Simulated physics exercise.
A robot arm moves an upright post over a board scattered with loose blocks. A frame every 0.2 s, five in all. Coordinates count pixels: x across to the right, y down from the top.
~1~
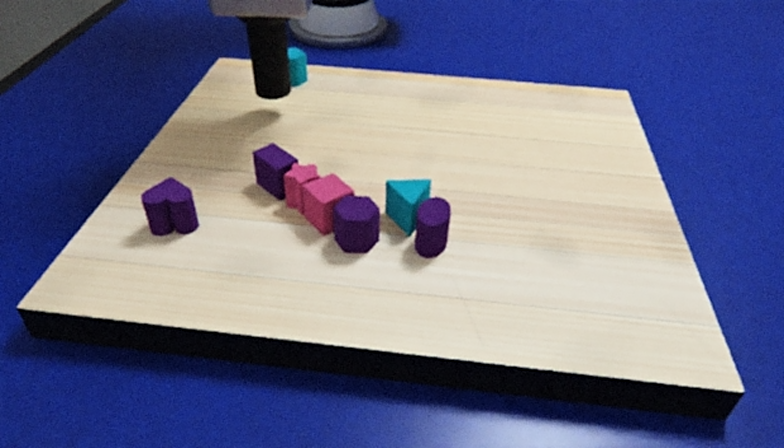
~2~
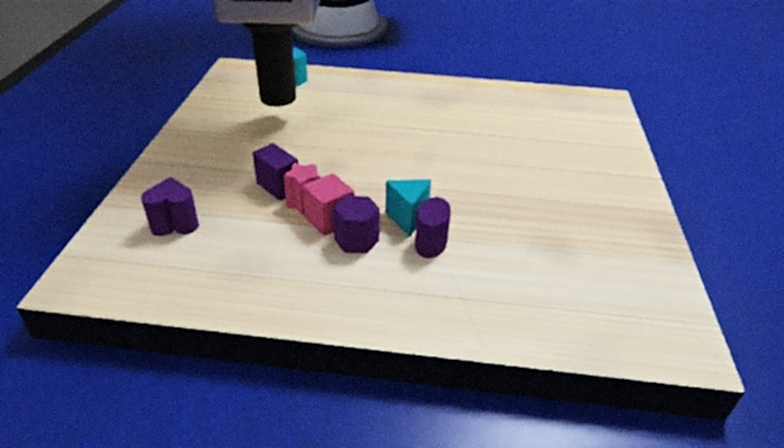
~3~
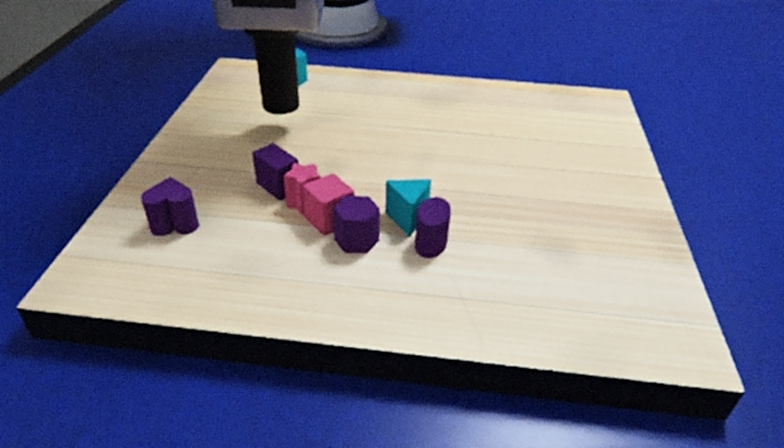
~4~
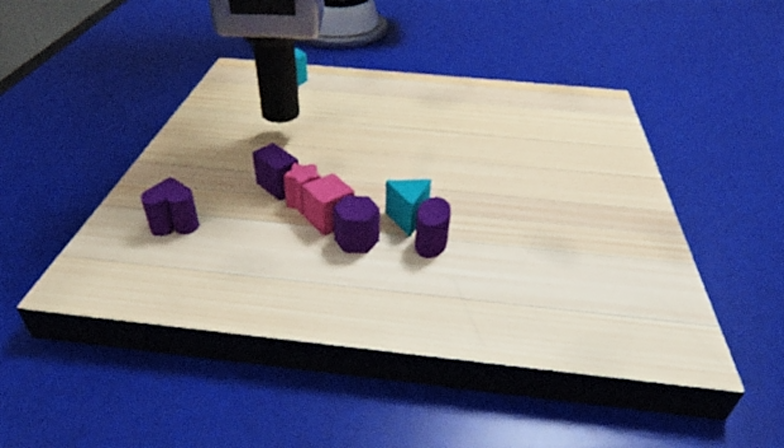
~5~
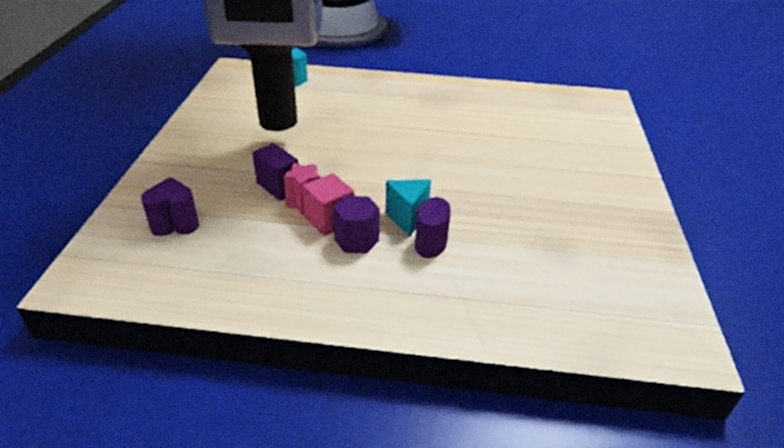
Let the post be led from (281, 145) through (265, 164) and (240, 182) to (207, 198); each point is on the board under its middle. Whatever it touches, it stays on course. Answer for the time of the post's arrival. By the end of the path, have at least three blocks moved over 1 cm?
In short: No.
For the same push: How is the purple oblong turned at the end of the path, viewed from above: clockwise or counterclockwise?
Looking down on the board, it turns counter-clockwise.
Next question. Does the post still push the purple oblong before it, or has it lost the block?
As far as I can tell, the purple oblong has dropped away to the side or behind.
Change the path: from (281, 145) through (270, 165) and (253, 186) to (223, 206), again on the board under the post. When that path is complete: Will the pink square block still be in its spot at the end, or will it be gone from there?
Displaced.
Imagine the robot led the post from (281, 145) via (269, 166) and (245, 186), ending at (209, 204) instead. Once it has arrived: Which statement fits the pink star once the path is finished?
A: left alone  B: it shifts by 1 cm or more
The answer is B.
What follows on the original path. One third of the way, post (262, 141); nothing pushed yet.
Two thirds of the way, post (236, 158); purple oblong (272, 164), turned 30° anticlockwise; pink star (305, 173).
At the end, post (202, 174); purple heart unmoved; purple oblong (272, 164), turned 30° anticlockwise; pink star (305, 173).
